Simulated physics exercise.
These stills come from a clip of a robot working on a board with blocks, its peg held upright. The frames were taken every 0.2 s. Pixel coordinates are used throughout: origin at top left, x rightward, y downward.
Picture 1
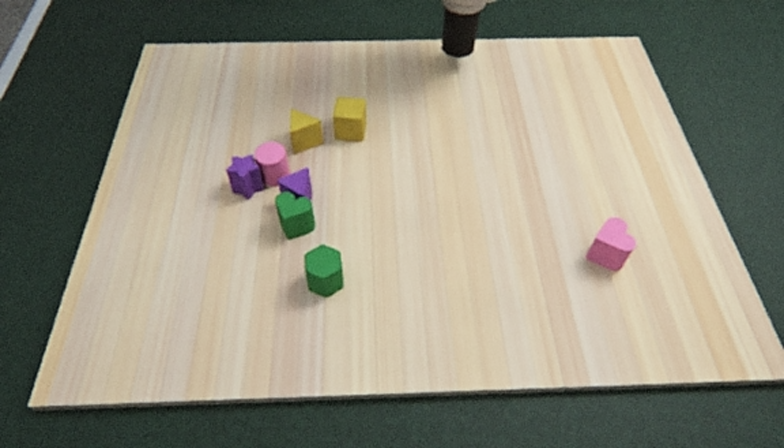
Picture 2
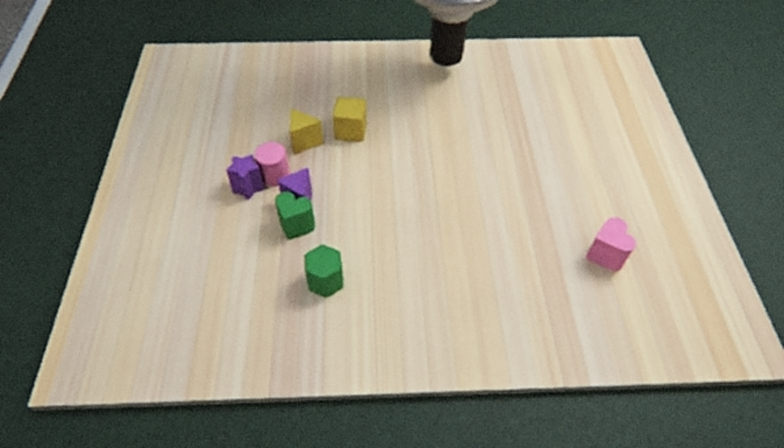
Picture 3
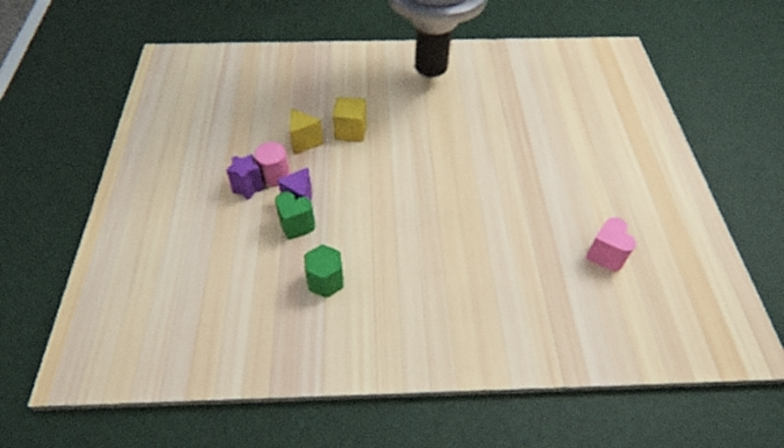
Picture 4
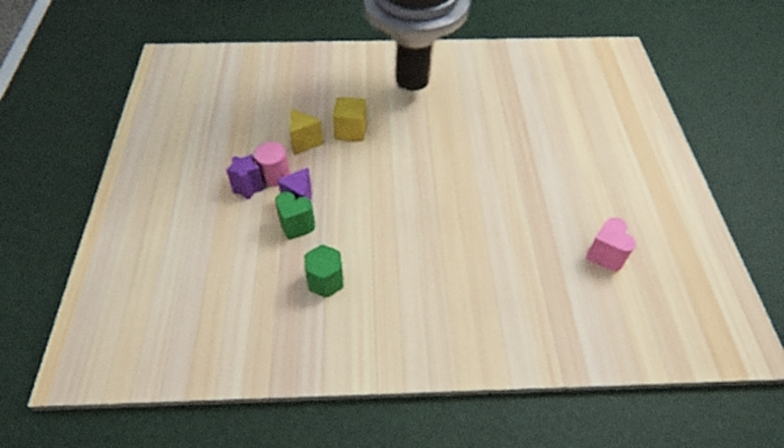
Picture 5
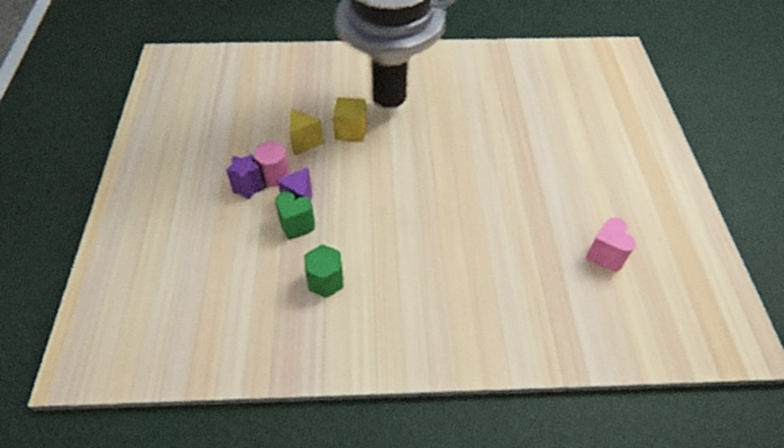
A robot arm with a dark peg moved from the top of the wooden board down and to the left, nearing the yellow square block, while all the colored blocks stayed still.
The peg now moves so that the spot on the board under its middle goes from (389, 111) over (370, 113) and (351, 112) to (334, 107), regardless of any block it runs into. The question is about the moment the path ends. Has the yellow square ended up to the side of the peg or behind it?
The answer is yes.
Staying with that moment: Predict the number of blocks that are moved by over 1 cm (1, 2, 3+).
That's one.
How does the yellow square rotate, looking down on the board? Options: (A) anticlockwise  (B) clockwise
Option A.
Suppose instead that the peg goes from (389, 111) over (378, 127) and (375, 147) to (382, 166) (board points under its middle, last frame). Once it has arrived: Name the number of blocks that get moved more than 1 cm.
My answer is one.
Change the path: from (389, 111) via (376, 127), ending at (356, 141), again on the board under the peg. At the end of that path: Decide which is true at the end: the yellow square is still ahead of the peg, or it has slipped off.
As far as I can tell, the yellow square is still leading the way in front of the peg.
The first path, step by step. Halfway along, peg (360, 99); yellow square (336, 112), turned 20° anticlockwise.
At the end, peg (333, 92); yellow triangular block not moved; yellow square (330, 111), turned 50° anticlockwise.
